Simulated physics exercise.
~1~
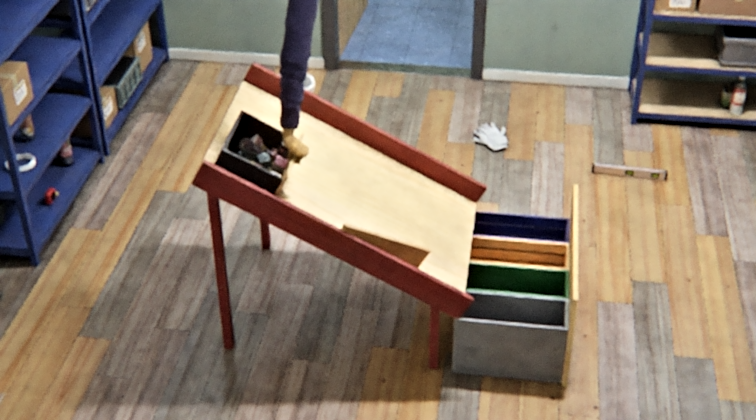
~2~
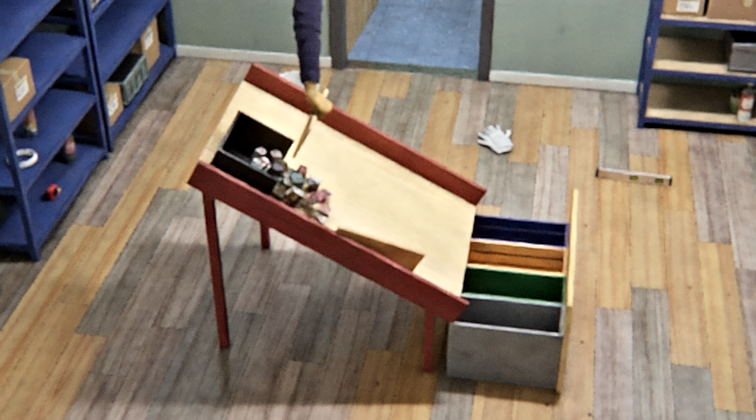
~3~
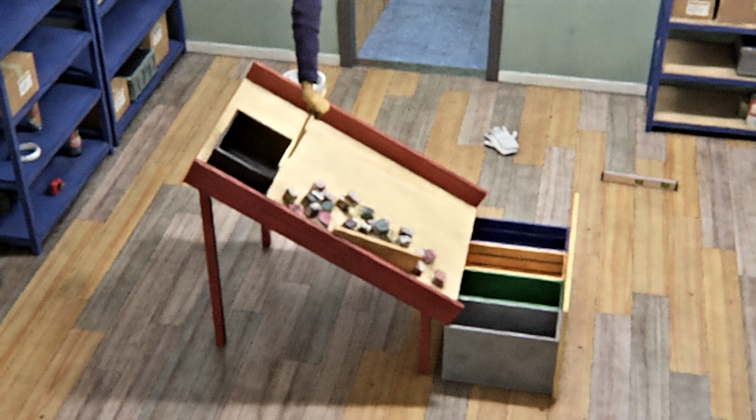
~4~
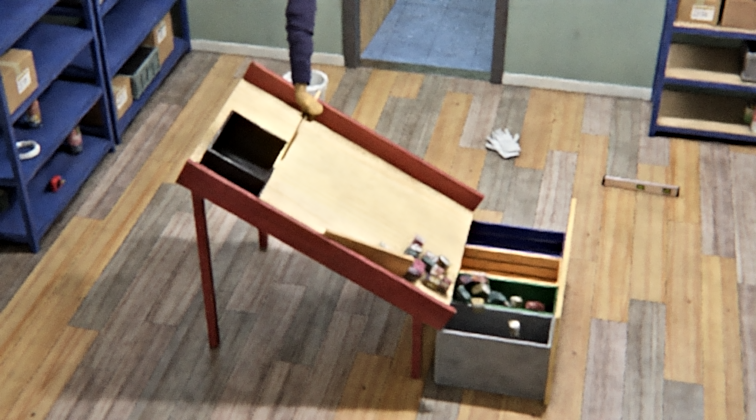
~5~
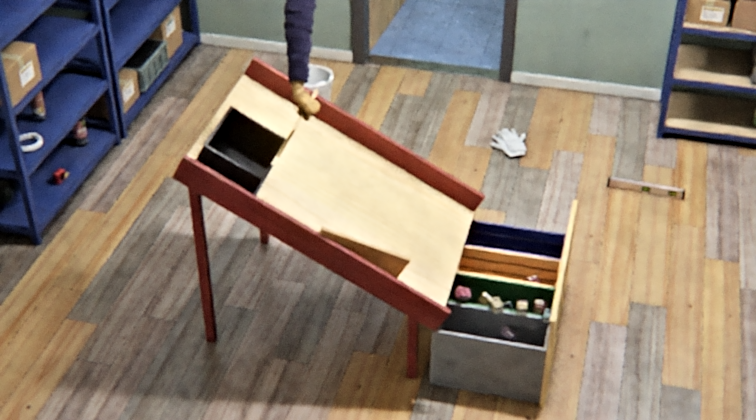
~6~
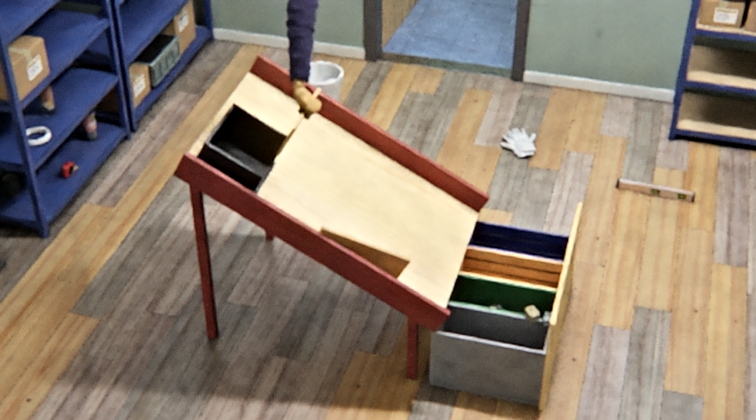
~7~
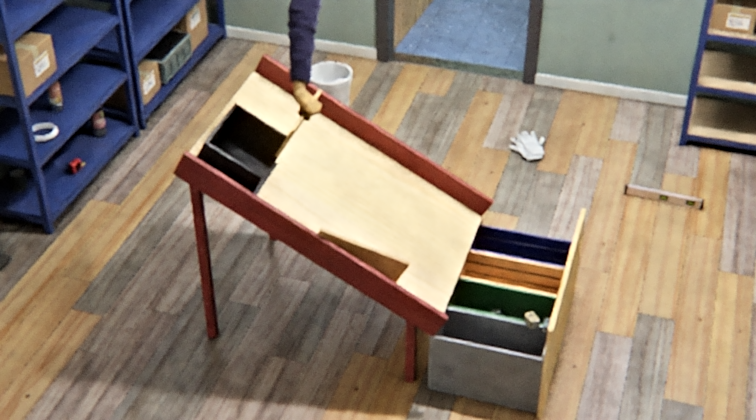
The footage shows a gloved hand lifting a gate on a sloped, red-walled table, releasing small dark blocks from a black pen. They tumble down past an angled board and drop off the low end, mostly into a green tub, with some landing in the grey one.
